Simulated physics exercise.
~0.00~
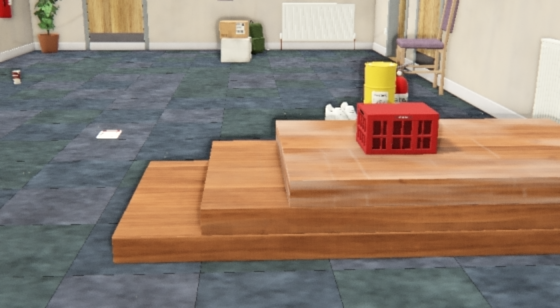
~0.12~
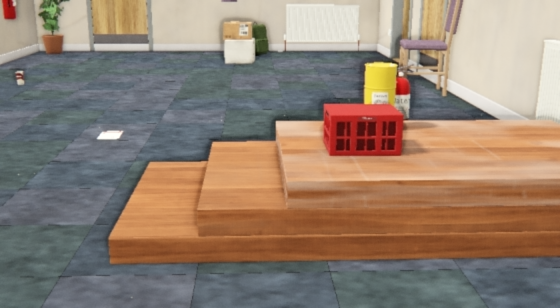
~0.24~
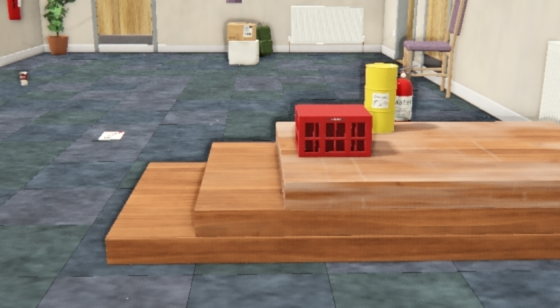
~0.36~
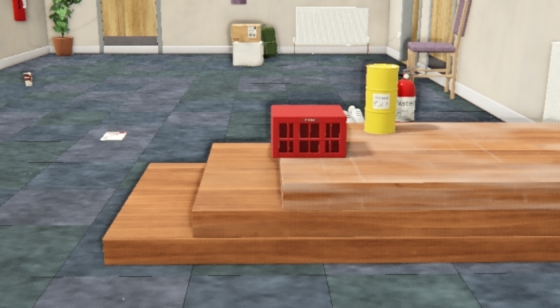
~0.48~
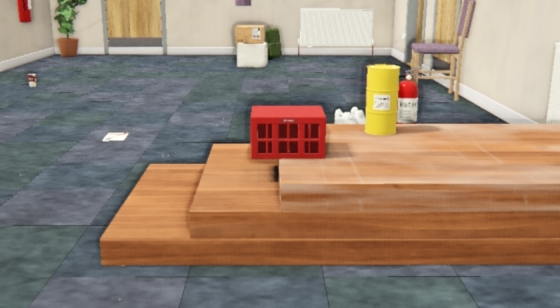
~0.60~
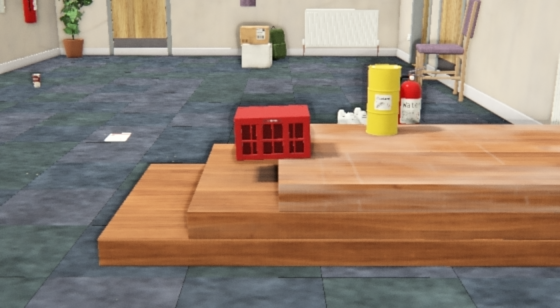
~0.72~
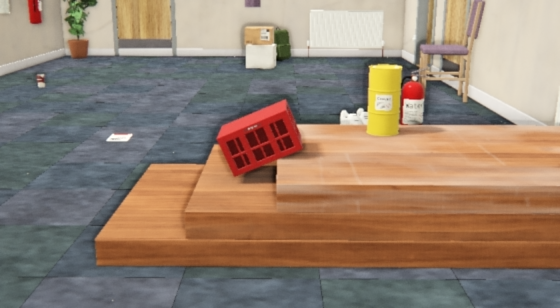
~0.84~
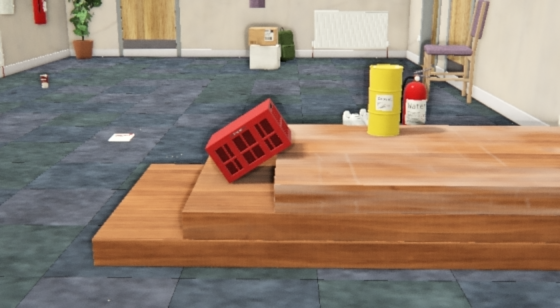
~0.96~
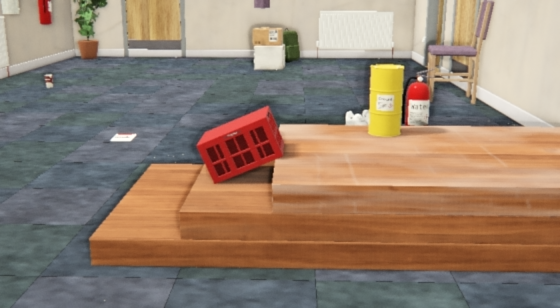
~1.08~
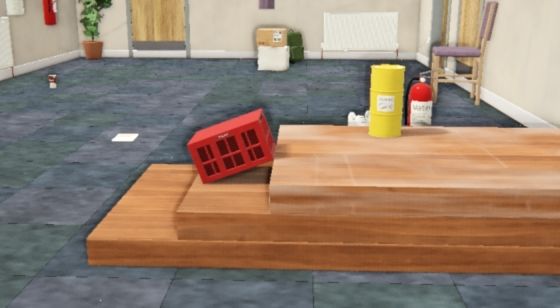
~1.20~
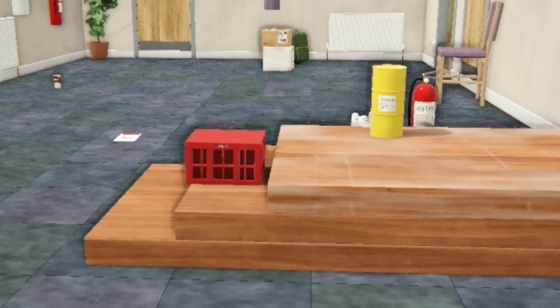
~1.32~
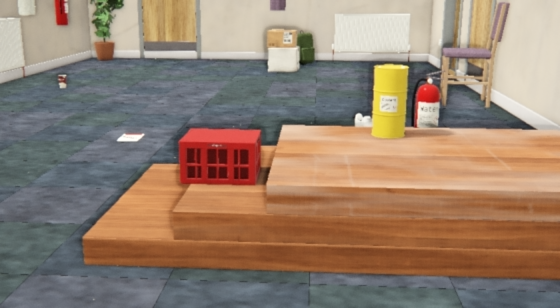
A red crate slides left across the top of a wooden landing with steps, passing in front of a yellow canister that stays upright in its place. Behind them are a red fire extinguisher, a chair and a tiled floor, while the view drifts gently sideways. The crate reaches the edge and pushes out over the step below. It tips down to the left, its right end still raised against the landing's edge as it keeps sliding. Finally it drops level onto the step just below the top and sits there, short of the floor.
